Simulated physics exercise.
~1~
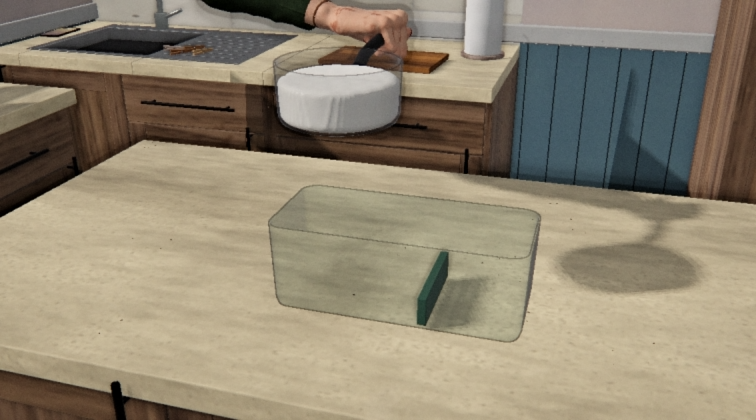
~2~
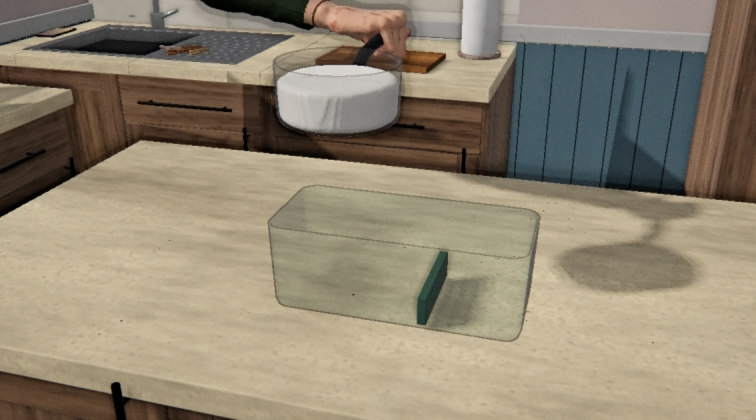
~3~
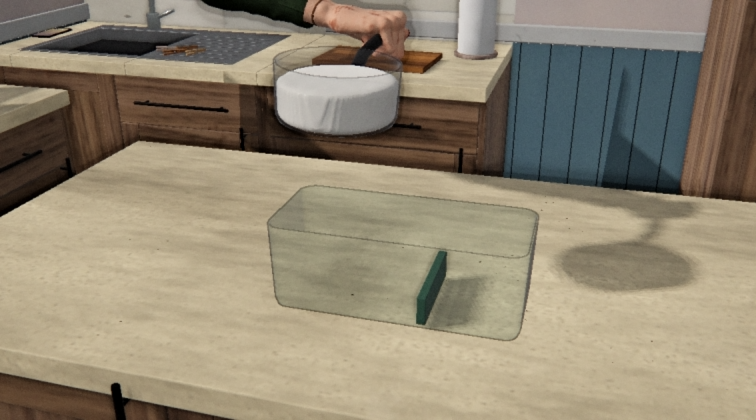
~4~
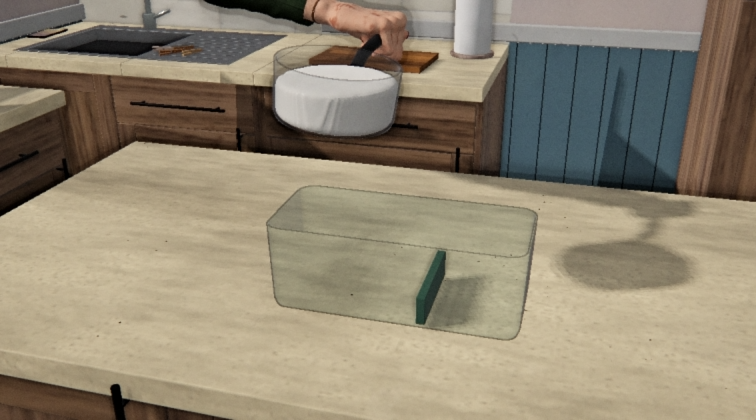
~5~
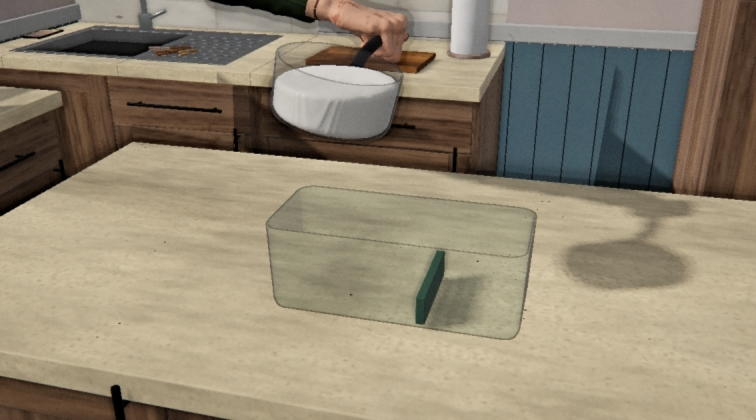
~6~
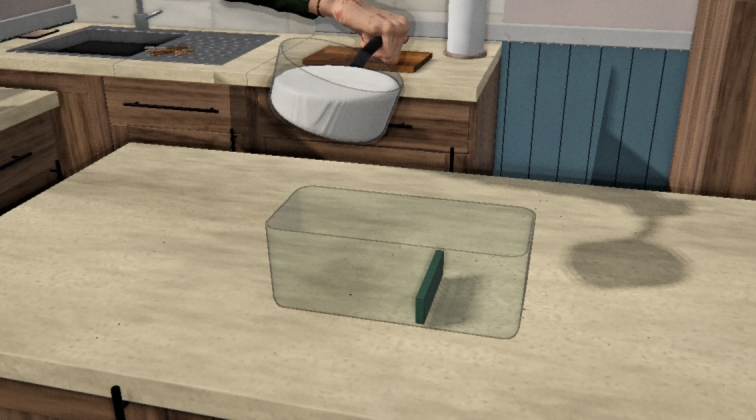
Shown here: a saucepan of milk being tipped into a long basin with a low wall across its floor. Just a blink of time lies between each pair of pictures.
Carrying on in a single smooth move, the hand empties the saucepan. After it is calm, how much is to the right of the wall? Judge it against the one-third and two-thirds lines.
It ends up between the two lines.
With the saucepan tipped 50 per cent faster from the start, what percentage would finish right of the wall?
Result: Roughly 40 %.
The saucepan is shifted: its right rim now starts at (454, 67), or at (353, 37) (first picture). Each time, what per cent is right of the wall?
In order, some 70 and 10 percent.
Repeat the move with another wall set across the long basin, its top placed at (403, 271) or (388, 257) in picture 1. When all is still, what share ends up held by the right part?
Roughly 75 % and then 90 %.
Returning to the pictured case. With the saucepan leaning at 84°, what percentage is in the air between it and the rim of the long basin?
I'd say some 45 per cent.
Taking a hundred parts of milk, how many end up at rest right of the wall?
That is roughly 45 percent of it.
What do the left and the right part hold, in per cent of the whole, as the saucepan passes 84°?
Roughly 0 per cent on the left, roughly 15 per cent on the right.
A moment on, the saucepan is tipped on its side and 38 per cent is still to pour, 2 is left of the wall and 13 right of it.
Next, the saucepan is tipped right over and 5 per cent is still to pour, 34 is left of the wall and 51 right of it.
Then the saucepan is tipped right over and 0 per cent is still to pour, 52 is left of the wall and 46 right of it.
Later the saucepan is tipped right over and 0 per cent is still to pour, 54 is left of the wall and 44 right of it.
Finally, 54 per cent lies left of the wall, 44 right of it and 2 outside.
